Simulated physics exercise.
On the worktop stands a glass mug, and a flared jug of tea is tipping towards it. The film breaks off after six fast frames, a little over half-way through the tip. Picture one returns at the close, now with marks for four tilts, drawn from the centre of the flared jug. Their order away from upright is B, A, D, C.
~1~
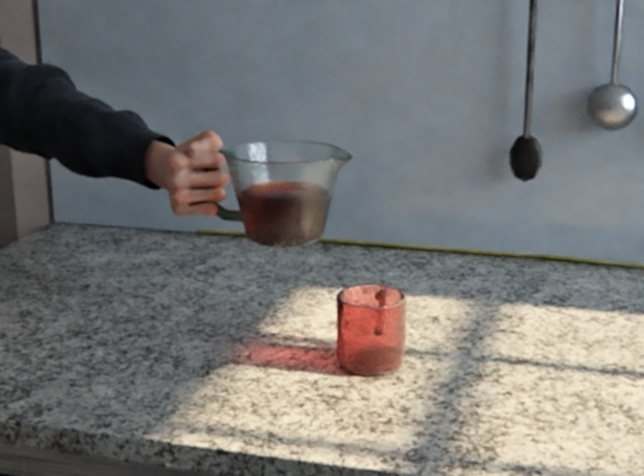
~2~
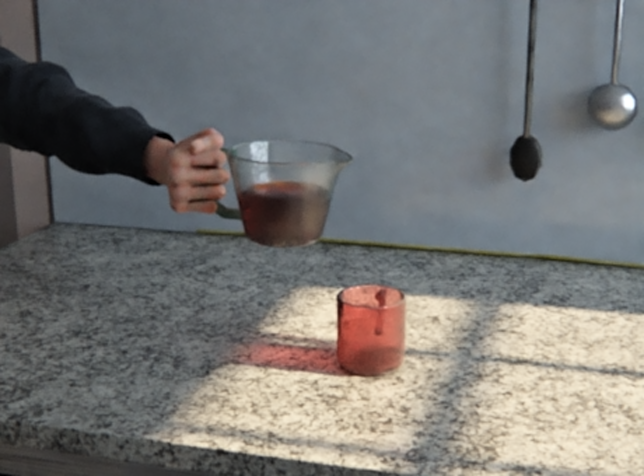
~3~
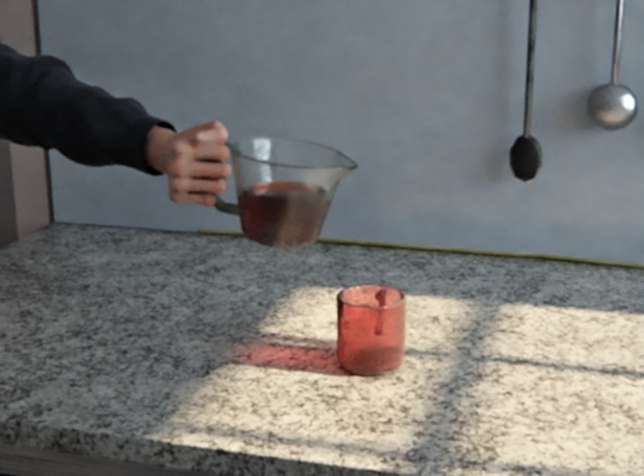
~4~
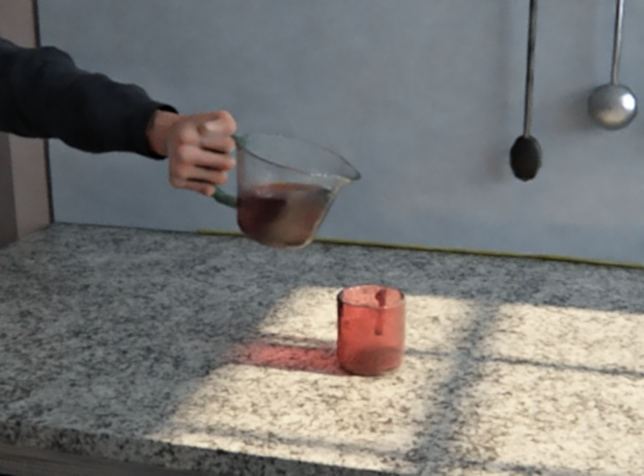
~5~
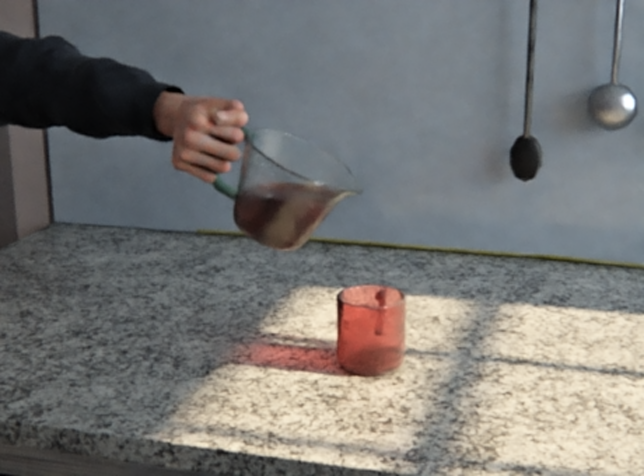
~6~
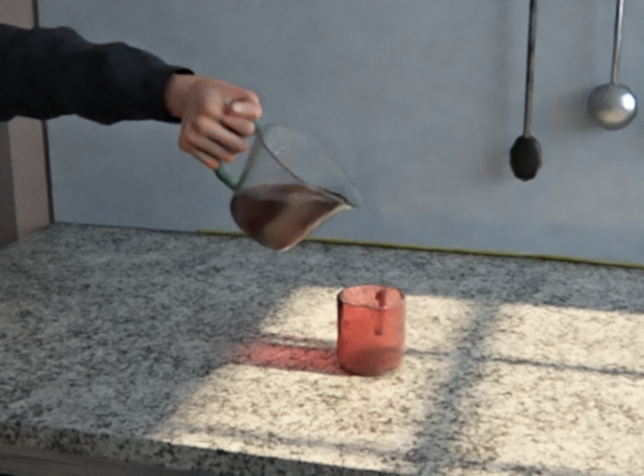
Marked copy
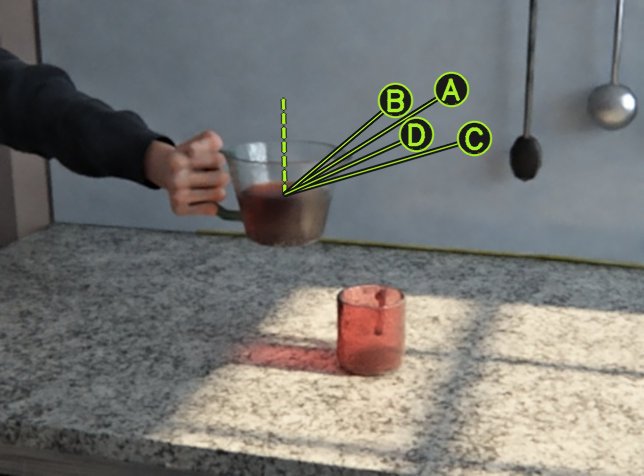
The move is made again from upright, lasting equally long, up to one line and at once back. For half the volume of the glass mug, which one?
The answer is mark A.
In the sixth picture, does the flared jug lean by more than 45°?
No.
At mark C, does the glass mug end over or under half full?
Over half.
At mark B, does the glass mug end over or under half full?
Under half.
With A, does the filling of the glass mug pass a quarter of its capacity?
Yes, clearly.
In lime, A at (437, 98); B at (382, 111); C at (457, 143); D at (401, 141).
With A, the glass mug ends with about 48 % of what it can hold.
With B, the glass mug ends with about 25 % of what it can hold; 3 % of the tea is spilt.
With C, the glass mug ends with about 83 % of what it can hold; 7 % of the tea is spilt.
With D, the glass mug ends with about 71 % of what it can hold.
